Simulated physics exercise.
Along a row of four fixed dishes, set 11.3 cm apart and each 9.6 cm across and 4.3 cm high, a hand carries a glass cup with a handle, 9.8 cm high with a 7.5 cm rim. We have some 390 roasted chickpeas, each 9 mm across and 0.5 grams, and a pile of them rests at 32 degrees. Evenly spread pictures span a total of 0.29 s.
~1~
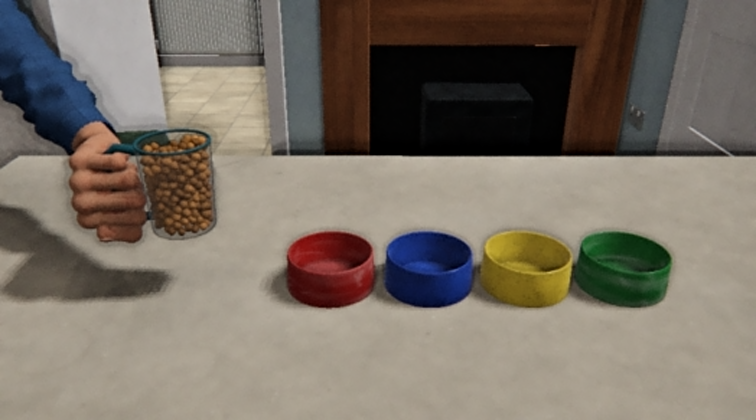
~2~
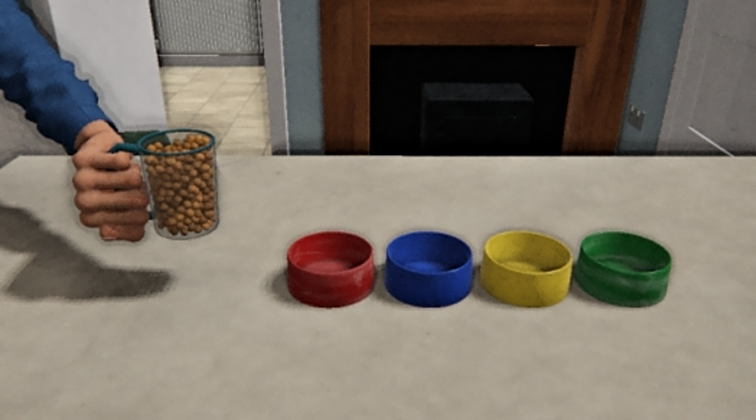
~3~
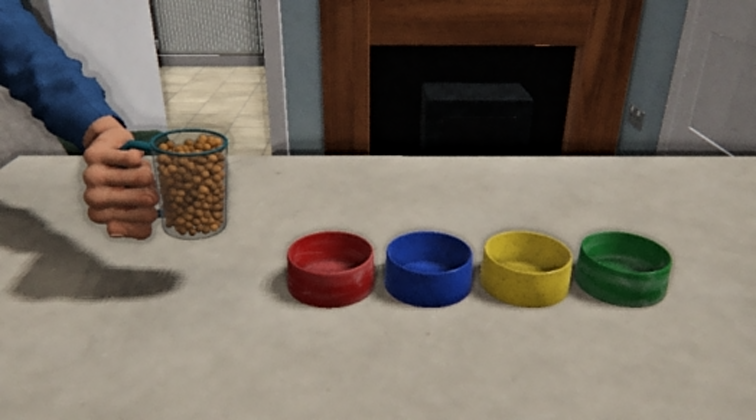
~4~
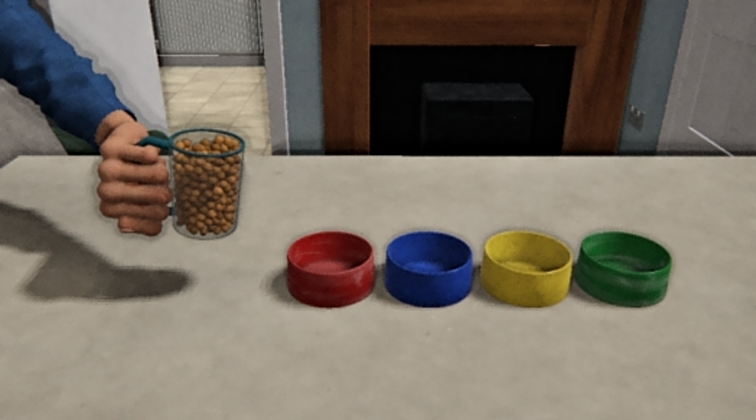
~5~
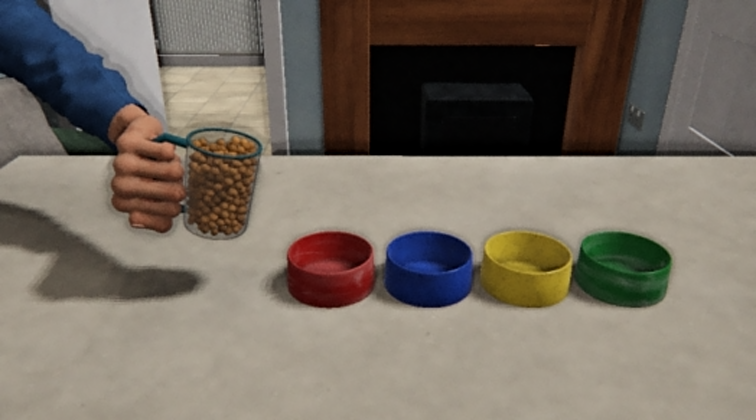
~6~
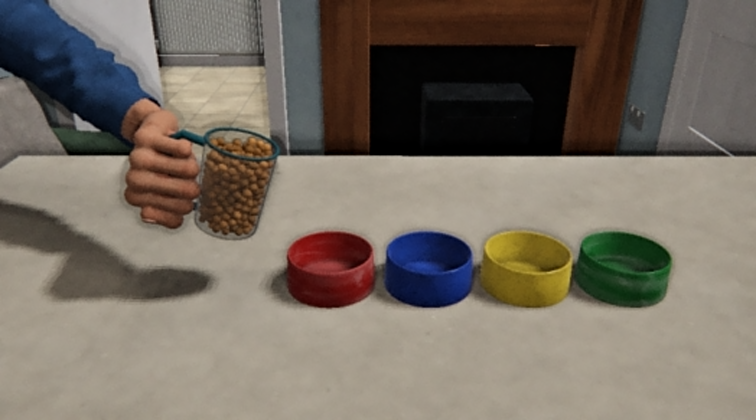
A hand in a blue sleeve holds a clear glass cup full of small round tan chickpeas at the left of a pale grey tabletop, seen from the front and slightly above. Red, blue, yellow and green dishes sit empty in a row from centre to right, before a wood-framed fireplace. The hand moves the cup a short way right, gradually tilting it slightly rightward, while the view stays still.
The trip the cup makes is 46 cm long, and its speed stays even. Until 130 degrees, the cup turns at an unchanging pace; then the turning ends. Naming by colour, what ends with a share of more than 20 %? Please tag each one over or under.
Red dish - under; blue dish - under; green dish - over; yellow dish - under; counter - under.
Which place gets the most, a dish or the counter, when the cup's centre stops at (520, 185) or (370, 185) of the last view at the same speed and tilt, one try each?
Most lands at yellow on the first run and at blue on the second.
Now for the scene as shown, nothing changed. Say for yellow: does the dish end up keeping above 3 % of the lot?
For yellow, correct.
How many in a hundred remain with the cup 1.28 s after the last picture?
Some 85 per cent of the load.
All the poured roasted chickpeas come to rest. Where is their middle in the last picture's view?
After settling, the middle sits near (626, 266).
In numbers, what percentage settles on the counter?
Close to 15 %, more or less.
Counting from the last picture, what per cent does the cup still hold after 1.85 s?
It comes out close to 0 per cent.
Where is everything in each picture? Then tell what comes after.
Cup at (179, 185), tilt 0 degrees, lip at (209, 142), moved 0.0 cm; middle of the pieces at (180, 183); red dish at (331, 252); blue dish at (429, 252); yellow dish at (528, 252); green dish at (626, 252), in the first picture.
Cup at (182, 185), tilt 1 degrees, lip at (213, 142), moved 0.4 cm; middle of the pieces at (183, 183), in the second picture.
Cup at (192, 185), tilt 4 degrees, lip at (226, 144), moved 1.4 cm; middle of the pieces at (193, 183), in the third picture.
Cup at (206, 185), tilt 8 degrees, lip at (243, 147), moved 2.9 cm; middle of the pieces at (207, 183), in the fourth picture.
Cup at (220, 185), tilt 12 degrees, lip at (261, 150), moved 4.4 cm; middle of the pieces at (221, 183), in the fifth picture.
Cup at (234, 185), tilt 16 degrees, lip at (278, 153), moved 5.9 cm; middle of the pieces at (235, 183); red dish at (331, 252); blue dish at (429, 252); yellow dish at (528, 252); green dish at (626, 252), in the sixth picture.
Then, 0.77 s after the last picture, tilt 69 degrees; cup holds 100 %.
Then, 1.28 s after the last picture, tilt 105 degrees; cup holds 85 %, green 5 %, yellow 10 %.
Then, 1.85 s after the last picture, tilt 130 degrees; cup holds 0 %, green 80 %, yellow 10 %.
In the end, red 0 %, blue 0 %, green 80 %, yellow 10 %, counter 15 %.
